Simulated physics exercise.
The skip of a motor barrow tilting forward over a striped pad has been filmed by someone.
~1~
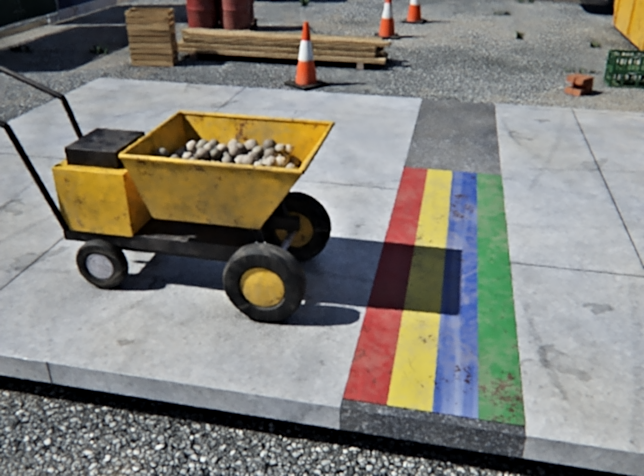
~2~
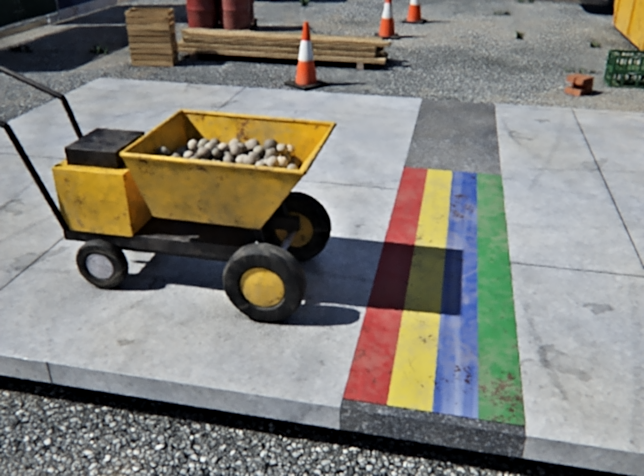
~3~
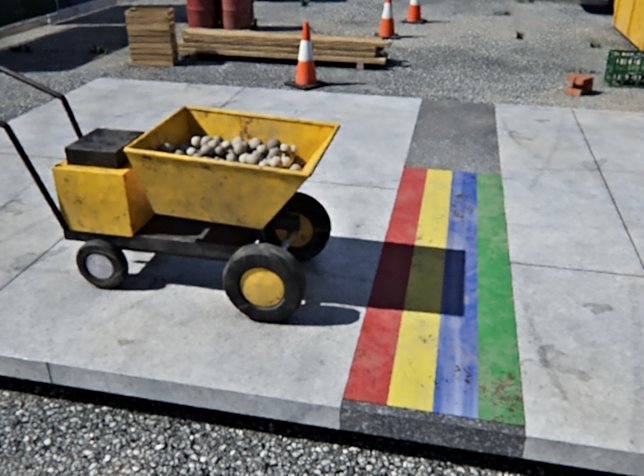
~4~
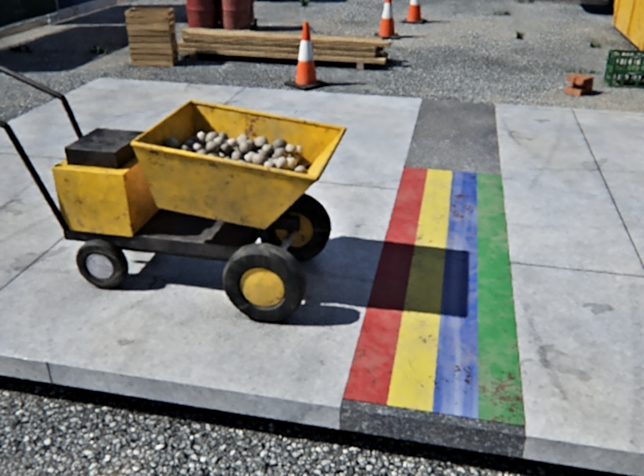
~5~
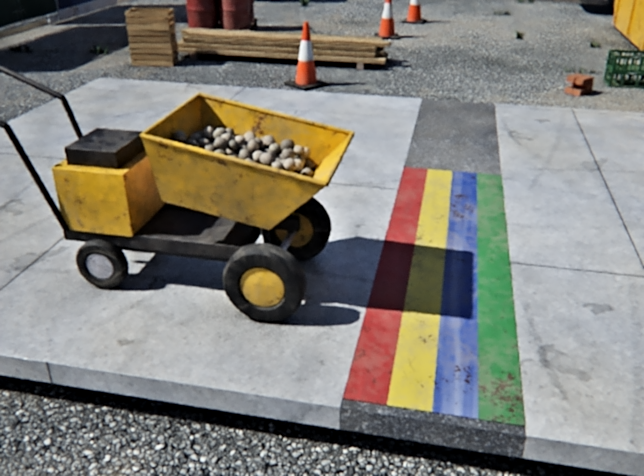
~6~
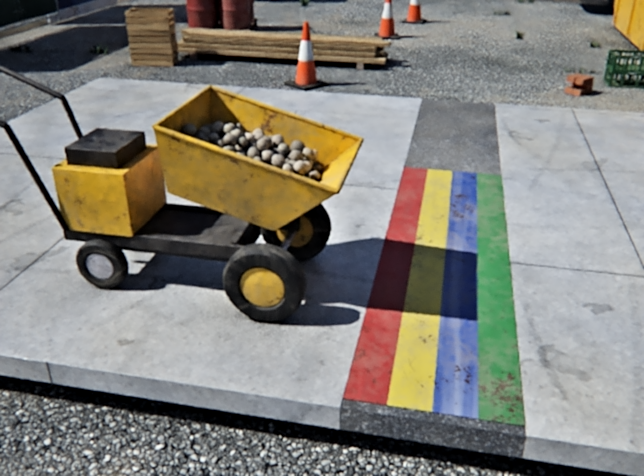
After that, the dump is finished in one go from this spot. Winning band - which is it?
Winning band: The yellow one.
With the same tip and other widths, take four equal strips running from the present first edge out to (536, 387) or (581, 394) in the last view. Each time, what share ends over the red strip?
10 % and 20 %.
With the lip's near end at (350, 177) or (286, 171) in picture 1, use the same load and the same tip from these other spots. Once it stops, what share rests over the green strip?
I'd put it at around 30 percent the first time and 10 percent the second.
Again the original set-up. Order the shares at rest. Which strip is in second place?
The blue one.
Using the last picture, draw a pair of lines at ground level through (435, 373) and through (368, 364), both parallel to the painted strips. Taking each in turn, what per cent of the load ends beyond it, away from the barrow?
Close to 40 per cent, then close to 90 per cent.
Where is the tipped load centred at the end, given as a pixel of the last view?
Close to (442, 299).
Just after the last frame, skip tipped well over; every one in the skip.
A moment on, skip tipped steeply; almost all in the skip; just a few over the yellow strip; just a few over the blue strip.
Further on, skip tipped right over; roughly a quarter in the skip; about a tenth over the red strip; roughly a quarter over the yellow strip; roughly a quarter over the blue strip; about a tenth over the green strip; about a tenth off the paint.
When it is over, skip tipped right over; about a tenth in the skip; about a tenth over the red strip; roughly a third over the yellow strip; roughly a quarter over the blue strip; about a tenth over the green strip; about a tenth off the paint.
